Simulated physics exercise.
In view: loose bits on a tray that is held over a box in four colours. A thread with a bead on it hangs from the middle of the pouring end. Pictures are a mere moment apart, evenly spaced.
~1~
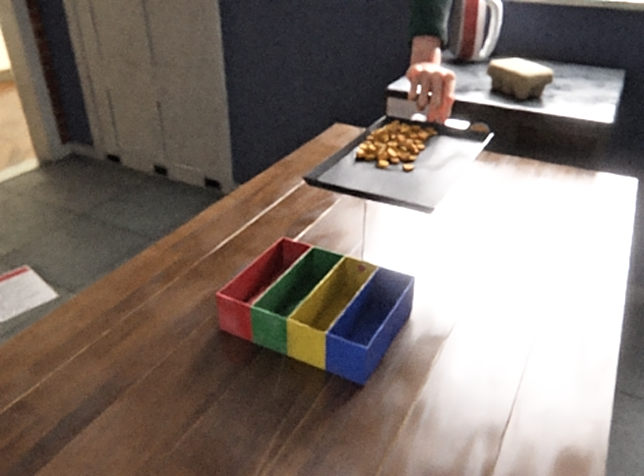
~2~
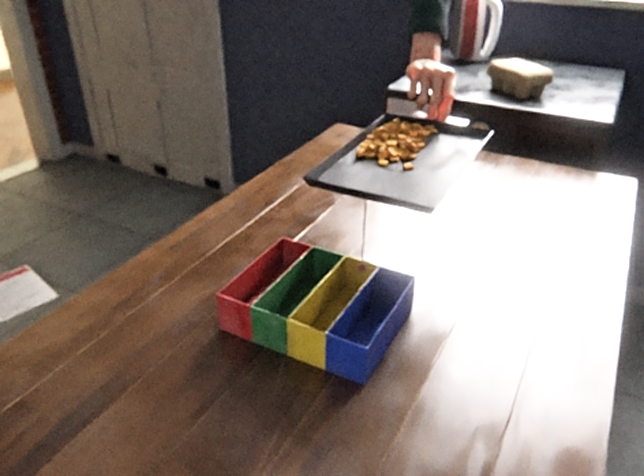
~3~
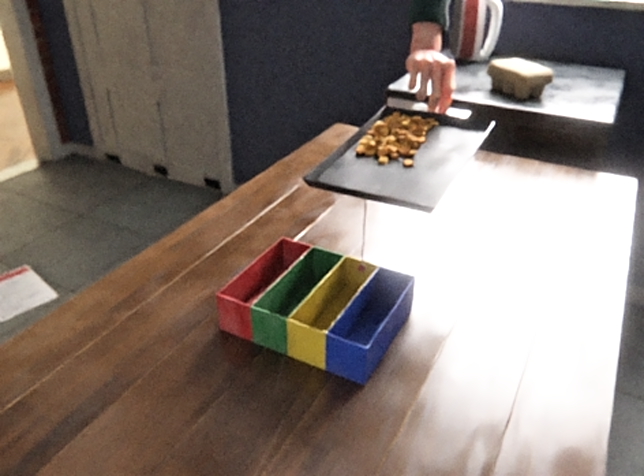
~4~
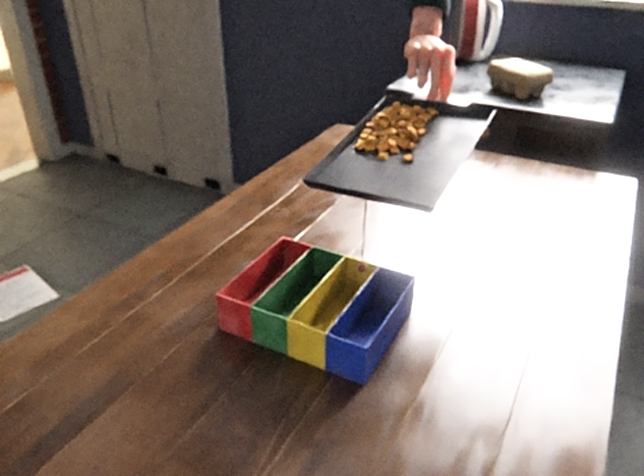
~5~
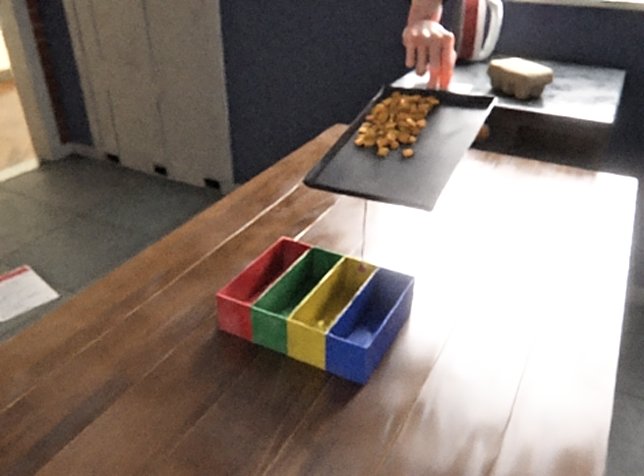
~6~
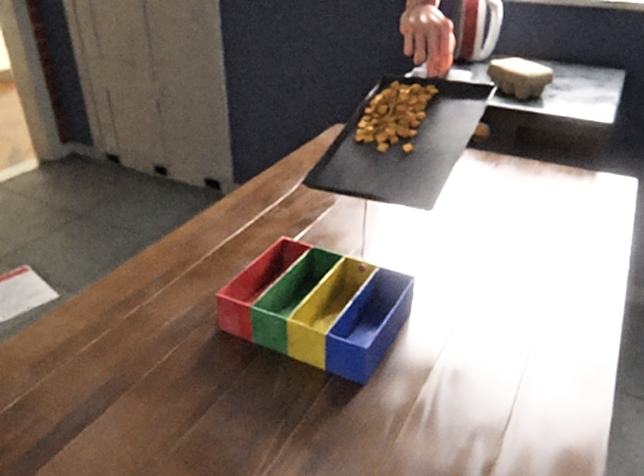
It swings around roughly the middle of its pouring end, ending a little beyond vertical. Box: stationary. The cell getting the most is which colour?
It is green.
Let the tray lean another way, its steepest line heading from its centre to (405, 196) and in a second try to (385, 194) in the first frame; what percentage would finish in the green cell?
0 % then 10 %, roughly.
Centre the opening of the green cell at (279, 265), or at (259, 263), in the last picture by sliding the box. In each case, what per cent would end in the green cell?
The first gives 20 %, the second 10 %.
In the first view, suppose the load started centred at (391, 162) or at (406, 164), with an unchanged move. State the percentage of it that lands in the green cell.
About 40 and 40 per cent.
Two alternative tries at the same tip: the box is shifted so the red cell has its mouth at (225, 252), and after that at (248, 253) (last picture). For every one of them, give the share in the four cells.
90 and 90 in a hundred, in turn.
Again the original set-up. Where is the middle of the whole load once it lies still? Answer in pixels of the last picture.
I'd place the middle at about (292, 322).
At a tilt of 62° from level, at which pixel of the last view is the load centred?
Somewhere about pixel (318, 197).
Soon, tray tipped steeply; about half on the tray; about half falling or outside the box.
A while on, tray tipped past a quarter turn; a stray few on the tray; about half in the green cell; about a quarter in the red cell; about a quarter in the yellow cell; a stray few in the blue cell; a small part falling or outside the box.
Towards the end, tray tipped past a quarter turn; about half in the green cell; about a quarter in the yellow cell; about a quarter in the red cell; a stray few in the blue cell; a stray few falling or outside the box.
Finally, tray tipped past a quarter turn; about half in the green cell; about a quarter in the yellow cell; about a quarter in the red cell; a stray few in the blue cell; a stray few outside the box.
